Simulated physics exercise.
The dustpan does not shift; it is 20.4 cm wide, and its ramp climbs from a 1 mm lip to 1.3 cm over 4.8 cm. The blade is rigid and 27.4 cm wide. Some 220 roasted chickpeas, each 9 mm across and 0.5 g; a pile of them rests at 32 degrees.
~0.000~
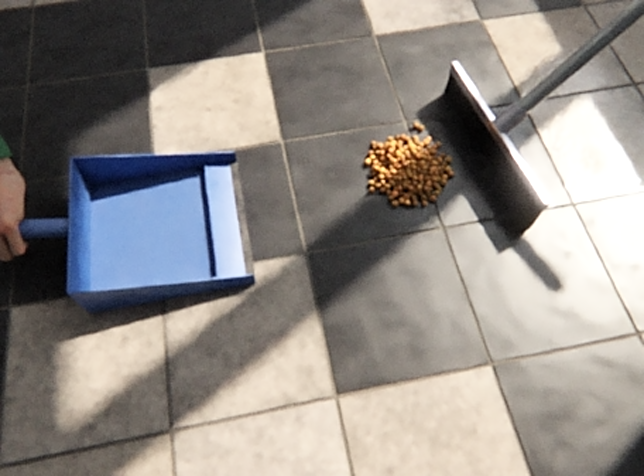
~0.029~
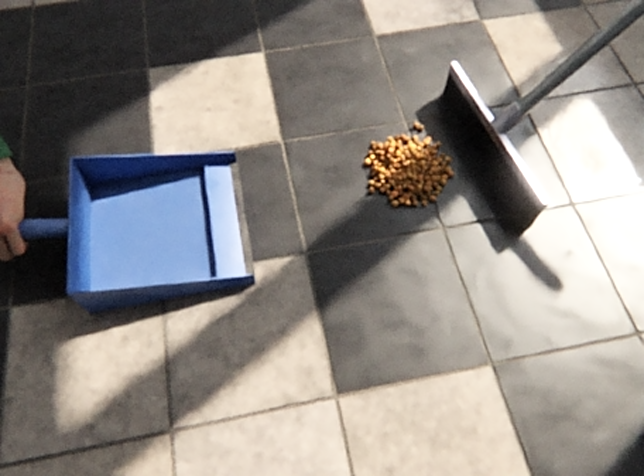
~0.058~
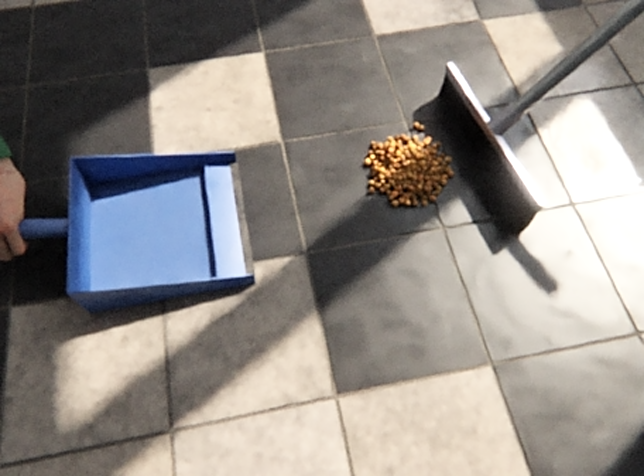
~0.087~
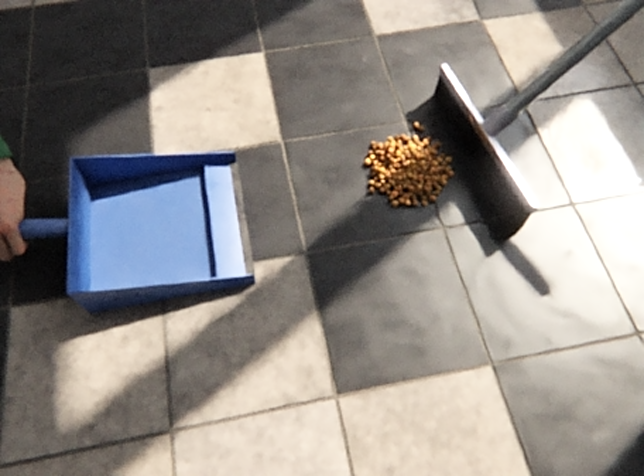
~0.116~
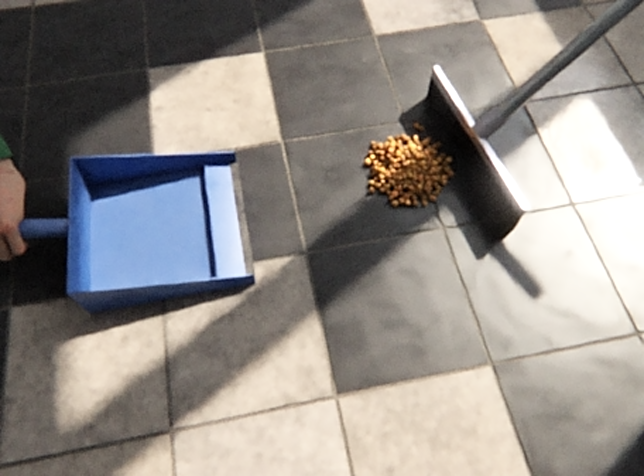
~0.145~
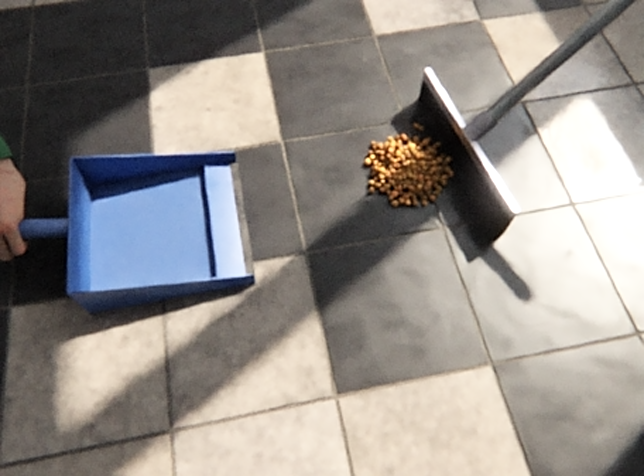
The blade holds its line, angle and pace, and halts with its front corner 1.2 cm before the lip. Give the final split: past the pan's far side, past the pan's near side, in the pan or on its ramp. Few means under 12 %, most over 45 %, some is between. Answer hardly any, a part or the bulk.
Far side: Hardly any, near side: Hardly any, pan: A part.
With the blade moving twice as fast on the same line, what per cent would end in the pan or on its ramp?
It would be near 55 per cent.
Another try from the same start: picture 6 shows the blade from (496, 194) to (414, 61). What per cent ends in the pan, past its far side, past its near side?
Pan 0, far 35, near 0.
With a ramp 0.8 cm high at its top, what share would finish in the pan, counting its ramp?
Then about 40 per cent.
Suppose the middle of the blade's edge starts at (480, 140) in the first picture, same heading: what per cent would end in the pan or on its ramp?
About 30 per cent.
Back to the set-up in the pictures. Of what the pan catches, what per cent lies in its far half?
About 70 per cent.
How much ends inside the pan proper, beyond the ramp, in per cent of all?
About 0 per cent.
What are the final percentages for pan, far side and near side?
Far side 5; near side 5; pan 35.
After 0.45 s, middle of the blade 19 cm from the lip; 0 % over the lip, far side 5 %, near side 0 %.
After 0.65 s, middle of the blade 9 cm from the lip; 0 % over the lip, far side 5 %, near side 0 %.
Then, at 0.96 s, middle of the blade 3 cm from the lip; 35 % over the lip, far side 5 %, near side 5 %.
At rest (1.3 s), far side 5 %, near side 5 %, pan 35 %, in front of the lip or behind the blade 55 %.
